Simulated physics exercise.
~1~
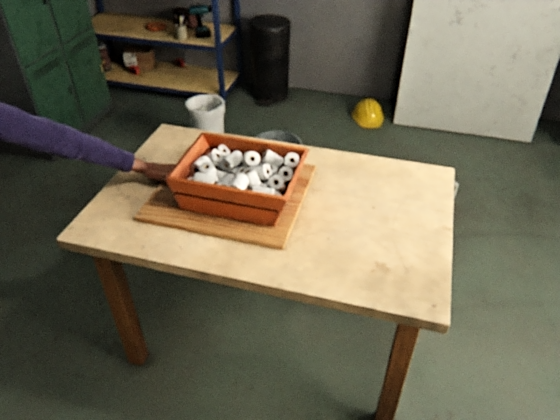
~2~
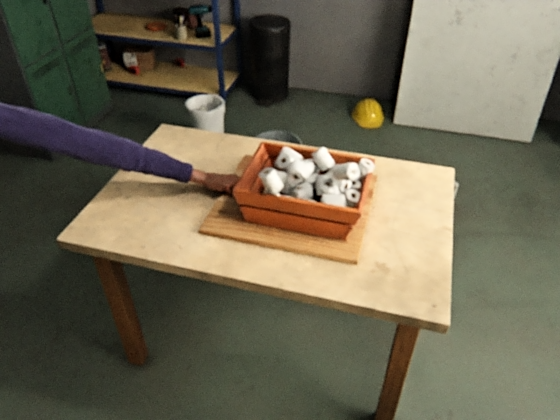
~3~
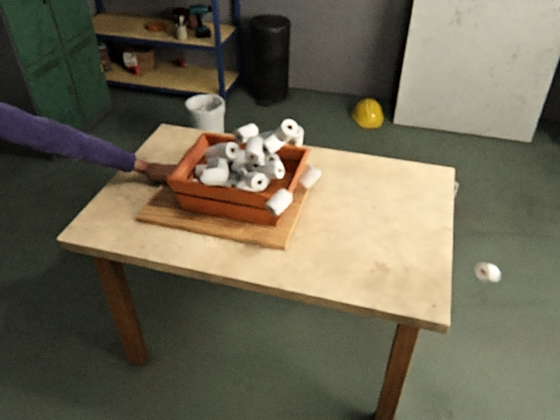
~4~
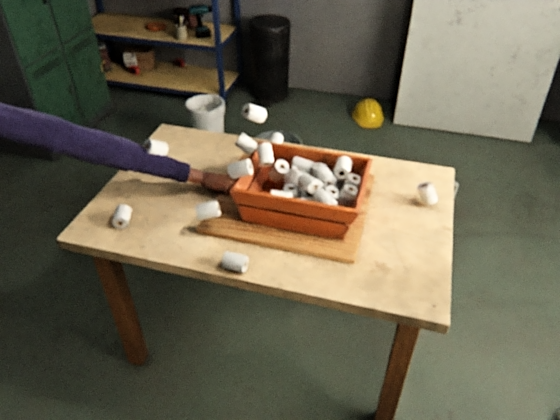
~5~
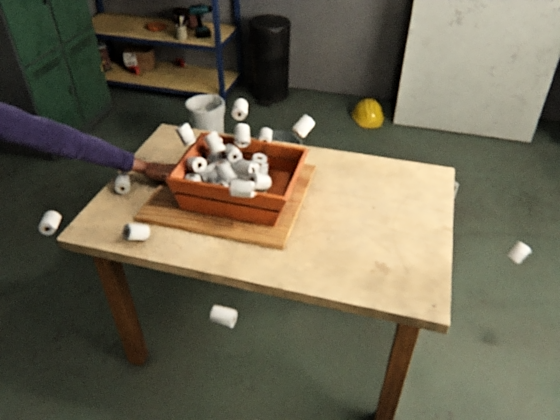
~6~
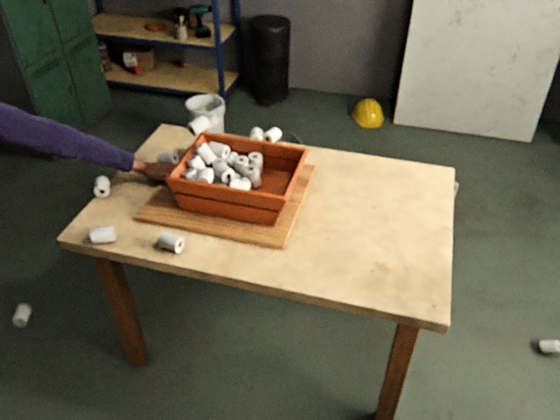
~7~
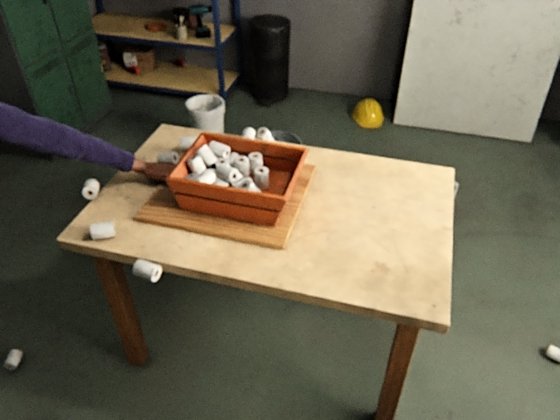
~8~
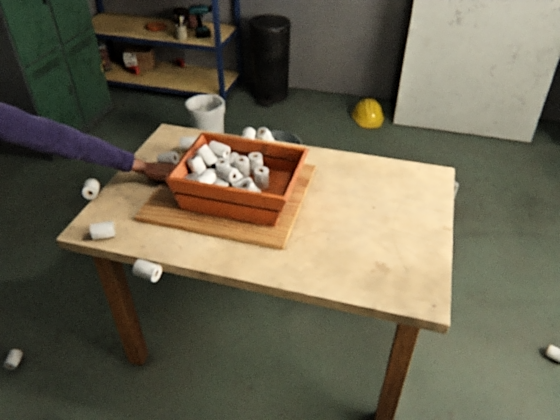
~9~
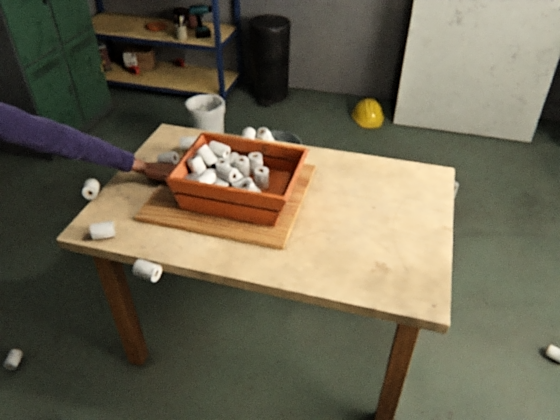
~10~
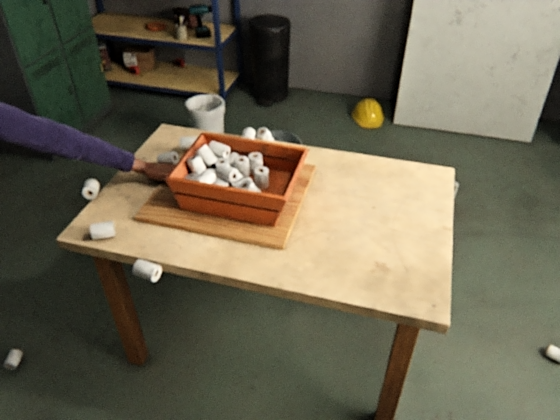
In a dim workshop with green lockers and a blue shelf, a purple-sleeved arm holds a board carrying an orange crate of white paper rolls at the left of a wooden table. The hand pushes the board right, and the rolls heap toward the crate's right end. It pulls back left, and several rolls tumble out. A second push right leaves rolls scattered in the air and around the crate, and the return left sends more over the table's edges. The board then rests, with a few rolls lying about and the crate still partly filled.
